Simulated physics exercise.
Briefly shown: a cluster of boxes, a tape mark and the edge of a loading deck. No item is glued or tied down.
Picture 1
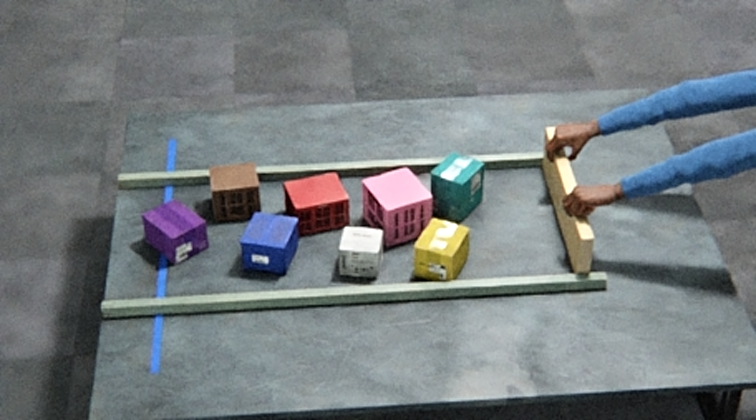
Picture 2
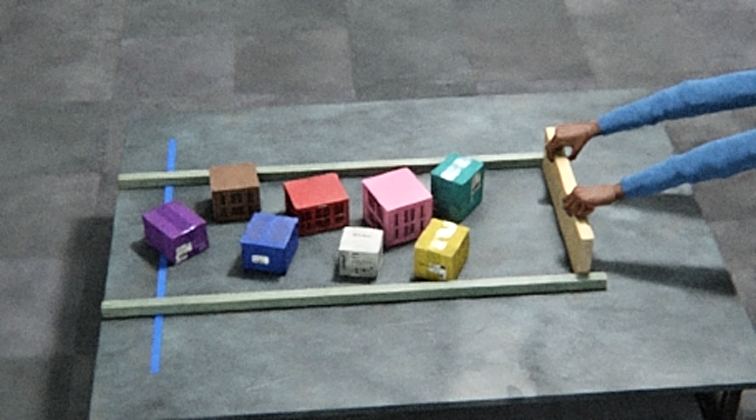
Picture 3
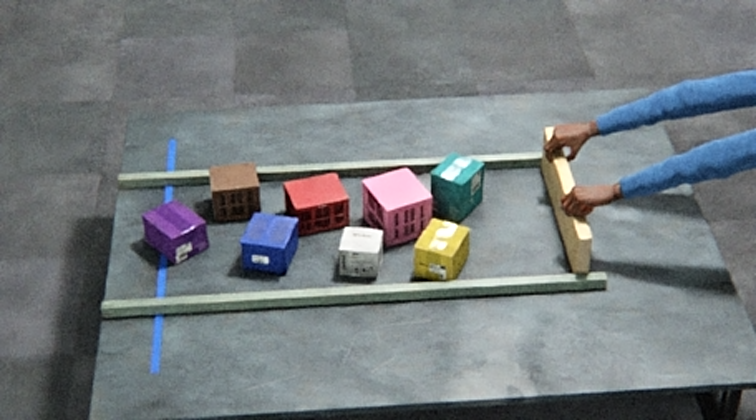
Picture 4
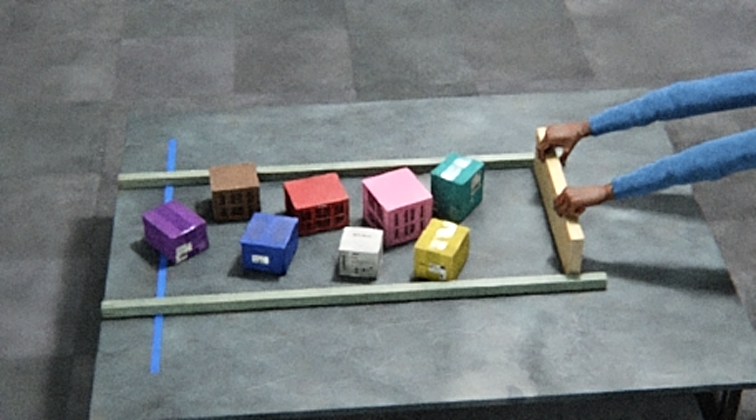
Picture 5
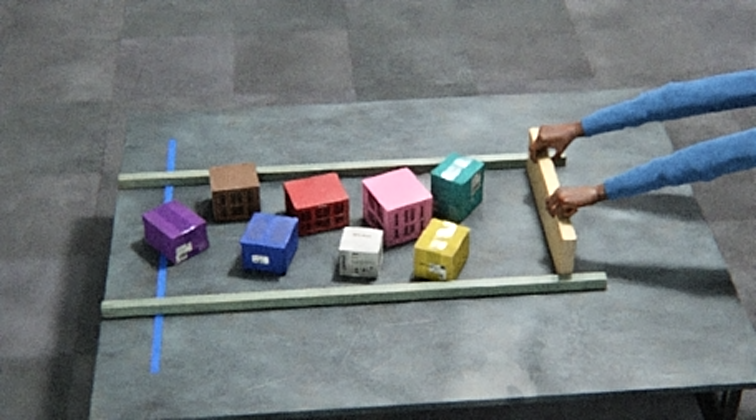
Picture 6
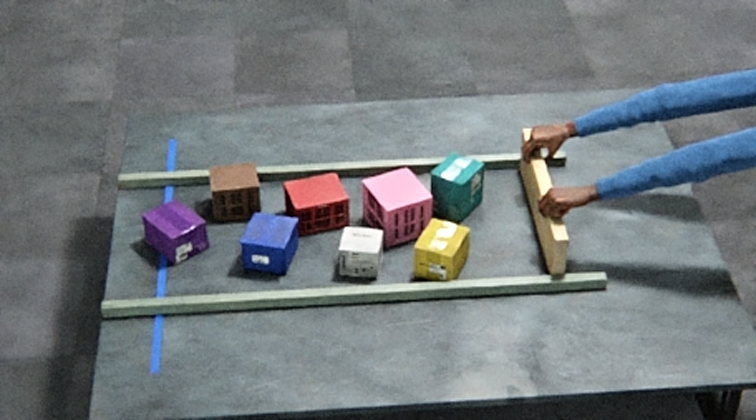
On a grey deck, two hands sliding a wooden plank slightly left between two rails, the scattered coloured boxes staying still.
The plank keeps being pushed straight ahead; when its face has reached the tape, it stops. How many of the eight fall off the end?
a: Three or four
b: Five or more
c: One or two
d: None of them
b, five or more.
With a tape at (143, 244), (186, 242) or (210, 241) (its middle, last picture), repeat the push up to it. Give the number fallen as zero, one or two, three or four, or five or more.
For each place: More than four; three to four; either one or two.
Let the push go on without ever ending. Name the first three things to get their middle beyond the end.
Earliest first, the order is the purple parcel, the brown crate, the blue tote.
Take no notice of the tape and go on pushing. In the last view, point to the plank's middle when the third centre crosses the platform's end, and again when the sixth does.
In pixels, around (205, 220) followed by around (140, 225).
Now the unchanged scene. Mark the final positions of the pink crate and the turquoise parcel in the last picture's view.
One is at about (133, 240), the other at about (146, 203).
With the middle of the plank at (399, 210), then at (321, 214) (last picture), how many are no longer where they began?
At the one place 5, at the other 7.
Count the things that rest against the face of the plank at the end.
Counting them up gives 3.
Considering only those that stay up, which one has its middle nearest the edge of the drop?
That one's the pink crate.
Soon after, none off yet; purple parcel at rest near (175, 231); brown crate at rest near (235, 192); blue tote at rest near (270, 244).
By the end, the number that fall off is five or more; fallen, white box, red crate, blue tote, brown crate and purple parcel.
